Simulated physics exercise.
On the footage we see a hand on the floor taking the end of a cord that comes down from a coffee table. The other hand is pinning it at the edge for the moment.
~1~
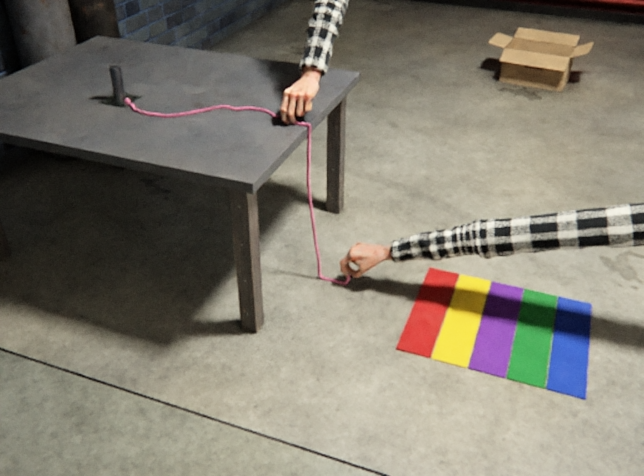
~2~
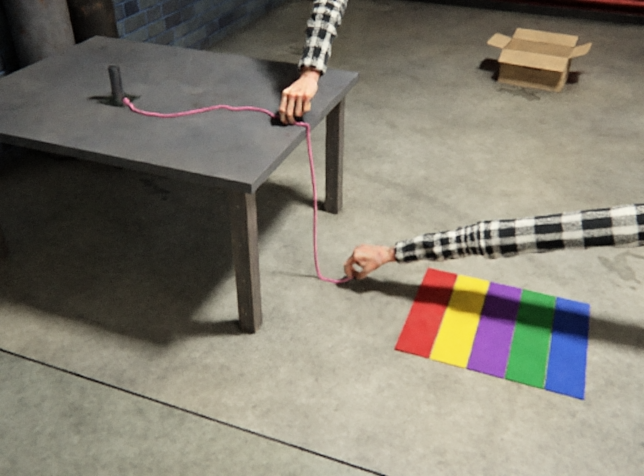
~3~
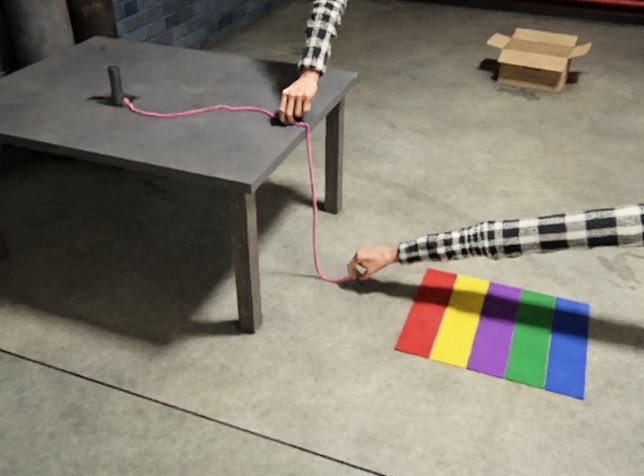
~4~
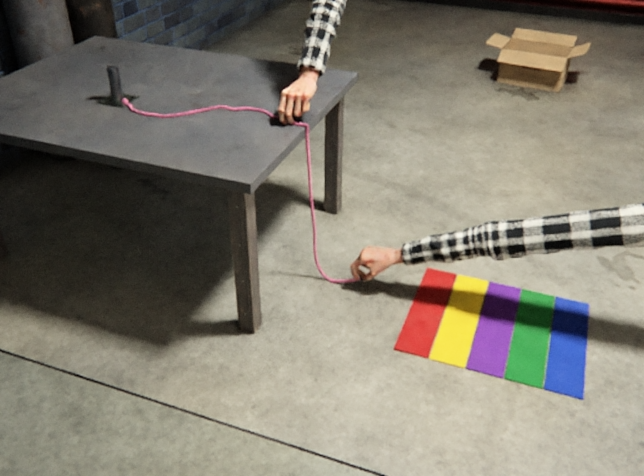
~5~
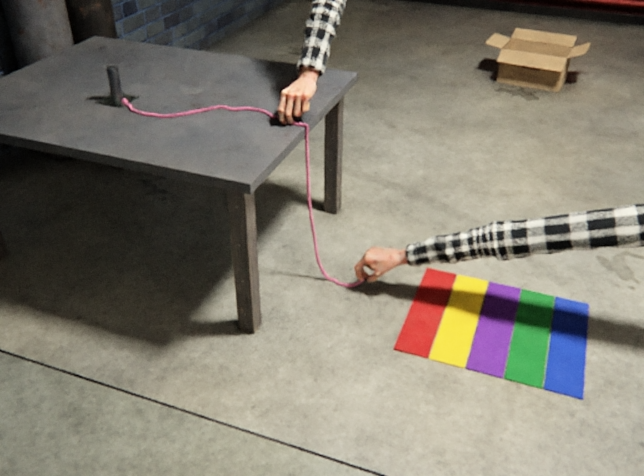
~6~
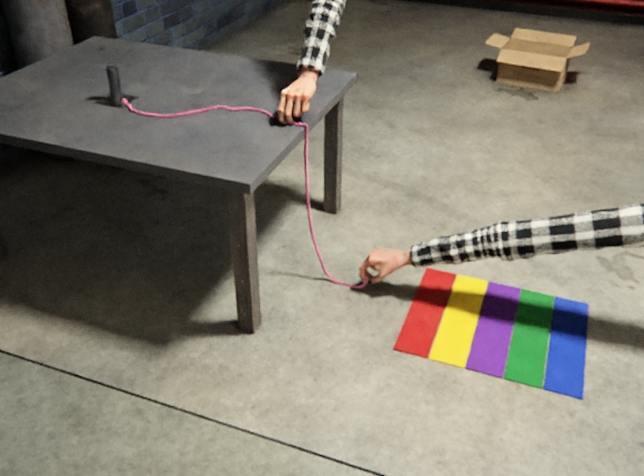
A hand on the floor draws the pink cord's end slightly right while another pins it.
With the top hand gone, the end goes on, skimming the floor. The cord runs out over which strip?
The purple one.
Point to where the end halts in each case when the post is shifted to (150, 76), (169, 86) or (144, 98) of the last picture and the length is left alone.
First try about (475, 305), second about (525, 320), third about (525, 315).
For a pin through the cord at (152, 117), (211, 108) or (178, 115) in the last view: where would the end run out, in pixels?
Readings in order - (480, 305), (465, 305), (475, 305).
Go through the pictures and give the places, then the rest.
End (349, 275); red (419, 336); yellow (454, 346); purple (491, 355); green (529, 365); blue (568, 375), in the first frame.
End (353, 276); cord through (137, 111) (201, 111) (268, 112) (309, 145) (315, 207) (317, 266), in the second frame.
End (356, 277), in the third frame.
End (360, 278); cord through (136, 111) (200, 111) (267, 112) (307, 145) (312, 207) (318, 266), in the fourth frame.
End (364, 279), in the fifth frame.
End (368, 280); cord through (136, 111) (199, 111) (266, 112) (306, 145) (308, 207) (323, 266), in the sixth frame.
Early on, end near (429, 295); over red.
Midway, end near (470, 305); over yellow.
At the end of the slack, end near (496, 311); over purple. It gets as far as the purple strip.
